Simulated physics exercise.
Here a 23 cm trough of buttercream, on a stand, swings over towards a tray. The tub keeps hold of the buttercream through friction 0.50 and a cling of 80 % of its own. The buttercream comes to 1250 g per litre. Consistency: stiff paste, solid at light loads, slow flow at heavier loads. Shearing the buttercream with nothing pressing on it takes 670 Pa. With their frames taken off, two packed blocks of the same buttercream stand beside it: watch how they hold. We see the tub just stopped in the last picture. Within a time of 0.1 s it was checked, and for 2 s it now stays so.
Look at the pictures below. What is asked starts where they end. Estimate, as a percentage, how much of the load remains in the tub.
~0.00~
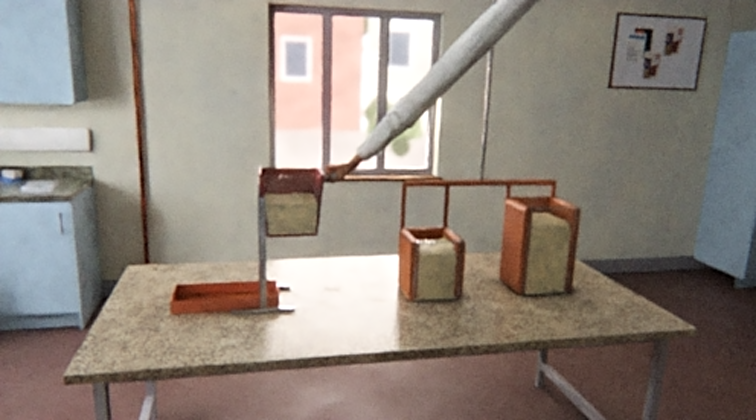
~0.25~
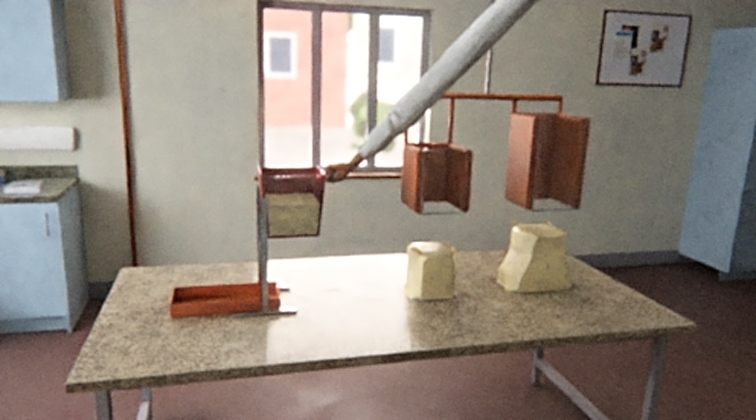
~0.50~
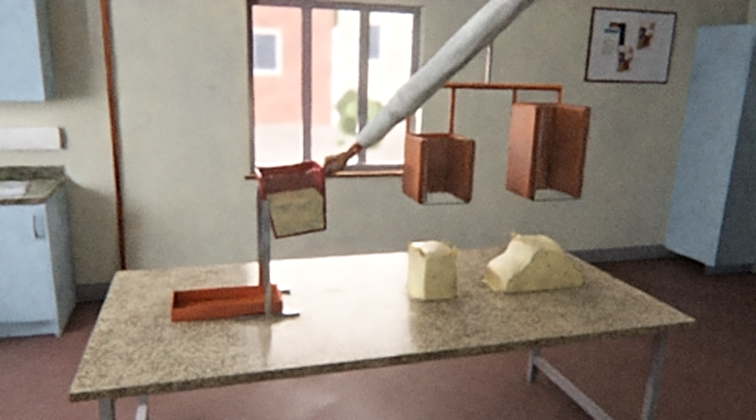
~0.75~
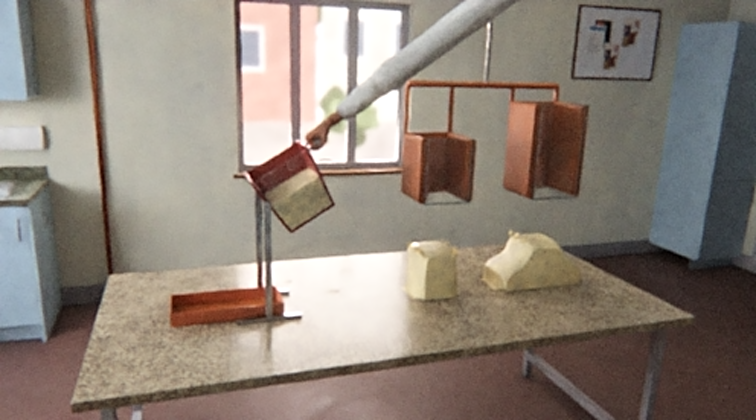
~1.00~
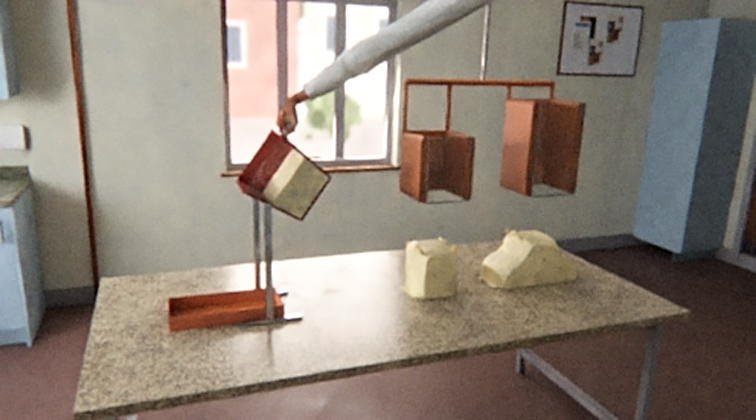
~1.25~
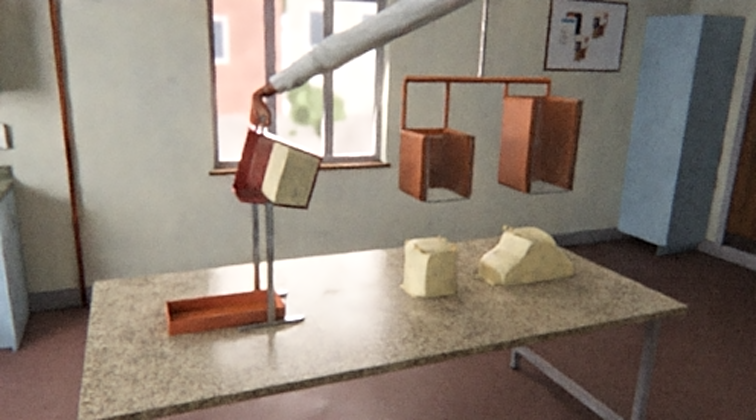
I would say about 100 per cent remains in the tub.
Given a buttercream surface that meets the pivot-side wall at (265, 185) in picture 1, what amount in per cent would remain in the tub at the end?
That gives some 100 %.
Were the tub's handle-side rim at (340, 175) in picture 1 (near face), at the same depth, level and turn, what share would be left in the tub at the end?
About 100 % stays in the tub.
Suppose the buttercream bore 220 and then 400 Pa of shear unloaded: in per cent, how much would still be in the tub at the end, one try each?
100 %, then 100 %.
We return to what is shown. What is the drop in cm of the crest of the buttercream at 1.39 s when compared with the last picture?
Roughly 0 cm.
After 1.39 s, the tub is at 73 degrees and holds 100 %.
After 1.56 s, the tub is at 73 degrees and holds 100 %.
After 1.73 s, the tub is at 73 degrees and holds 100 %.
After 1.90 s, the tub is at 73 degrees and holds 100 %.
After 3.25 s, at the end, the tub is at 73 degrees and holds 100 %.
